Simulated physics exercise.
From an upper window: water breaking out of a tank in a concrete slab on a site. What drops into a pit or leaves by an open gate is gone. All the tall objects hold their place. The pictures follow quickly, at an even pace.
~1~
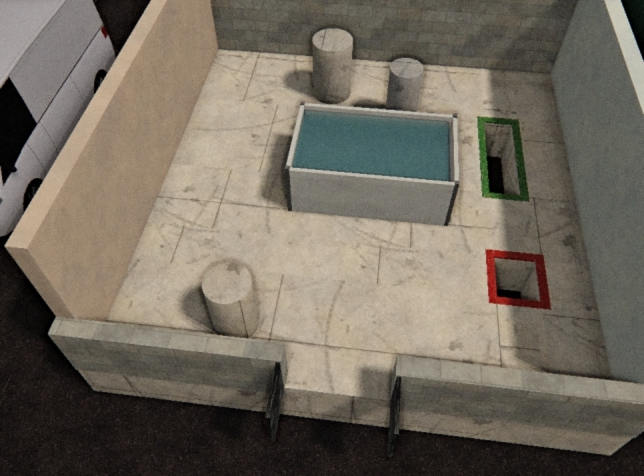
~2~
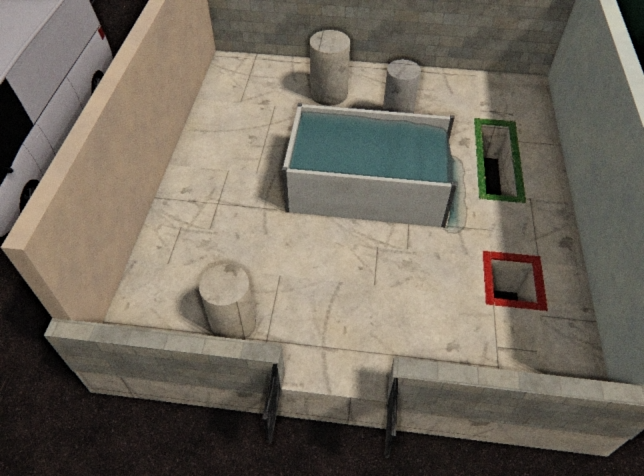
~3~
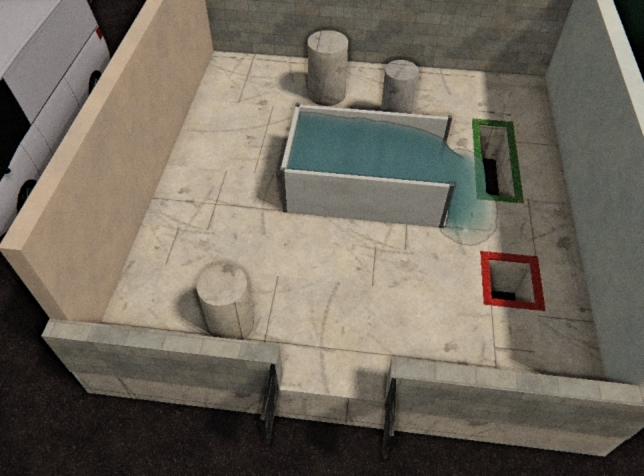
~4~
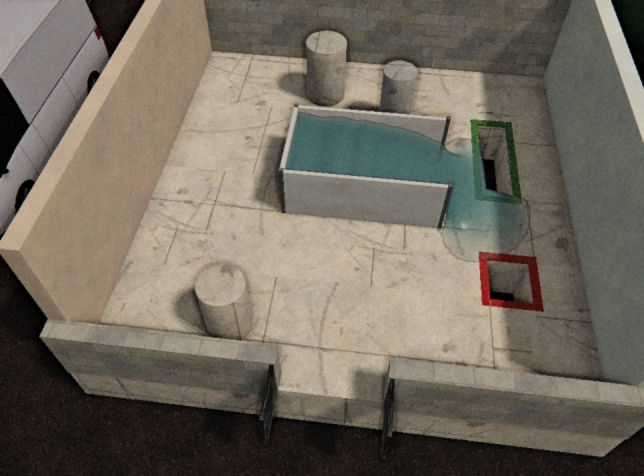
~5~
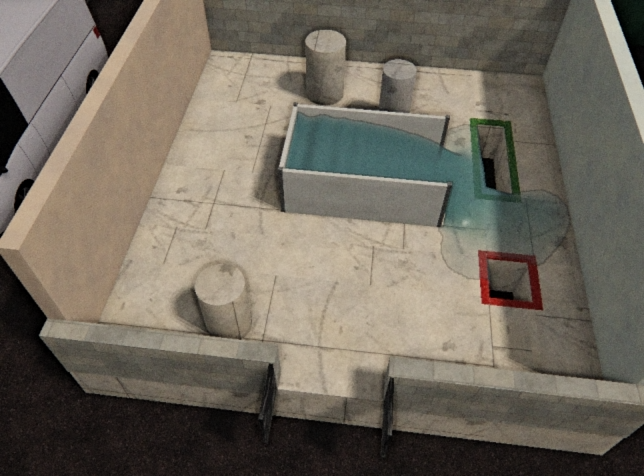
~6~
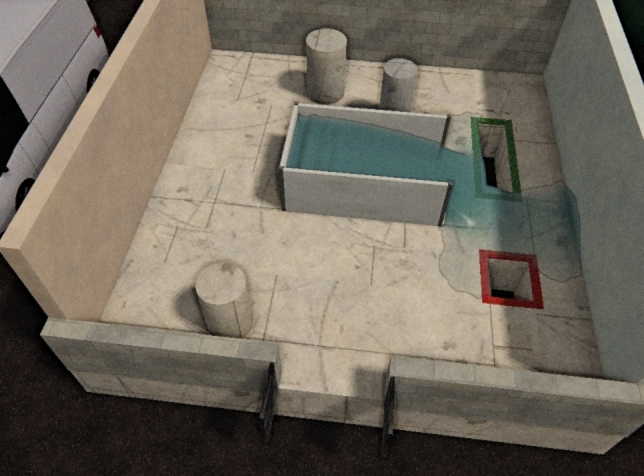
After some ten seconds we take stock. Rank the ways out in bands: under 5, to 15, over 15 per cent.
One by one: The gate takes less than 5 %; the red pit takes between 5 and 15 %; the green pit takes more than 15 %.
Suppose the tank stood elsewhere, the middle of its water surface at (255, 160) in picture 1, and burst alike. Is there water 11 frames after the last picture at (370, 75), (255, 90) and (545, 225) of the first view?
In that order: Not flooded, free of water, awash.
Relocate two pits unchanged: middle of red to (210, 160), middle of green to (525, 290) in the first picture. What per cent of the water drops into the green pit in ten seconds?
In per cent: Green 35.
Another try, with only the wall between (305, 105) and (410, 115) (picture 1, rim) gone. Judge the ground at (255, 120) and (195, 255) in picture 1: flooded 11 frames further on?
In turn: Under water, dry.
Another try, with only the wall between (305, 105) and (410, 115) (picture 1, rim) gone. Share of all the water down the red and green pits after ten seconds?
In per cent: Red 4, green 20.
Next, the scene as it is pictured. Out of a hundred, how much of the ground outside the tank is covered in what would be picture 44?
I make it 65 per cent.
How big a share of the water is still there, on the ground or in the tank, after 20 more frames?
Roughly 50 per cent.
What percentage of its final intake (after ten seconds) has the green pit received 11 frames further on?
Roughly 55 per cent.
A moment on, water covers 15 % of the floor; the gate 0 %, the red pit 2 %, the green pit 19 %.
Next, water covers 20 % of the floor; the gate 0 %, the red pit 4 %, the green pit 32 %.
Then, water covers 35 % of the floor; the gate 0 %, the red pit 6 %, the green pit 44 %.
Later, water covers 65 % of the floor; the gate 1 %, the red pit 9 %, the green pit 52 %.
In the end, water covers 80 % of the floor; the gate 1 %, the red pit 10 %, the green pit 56 %.
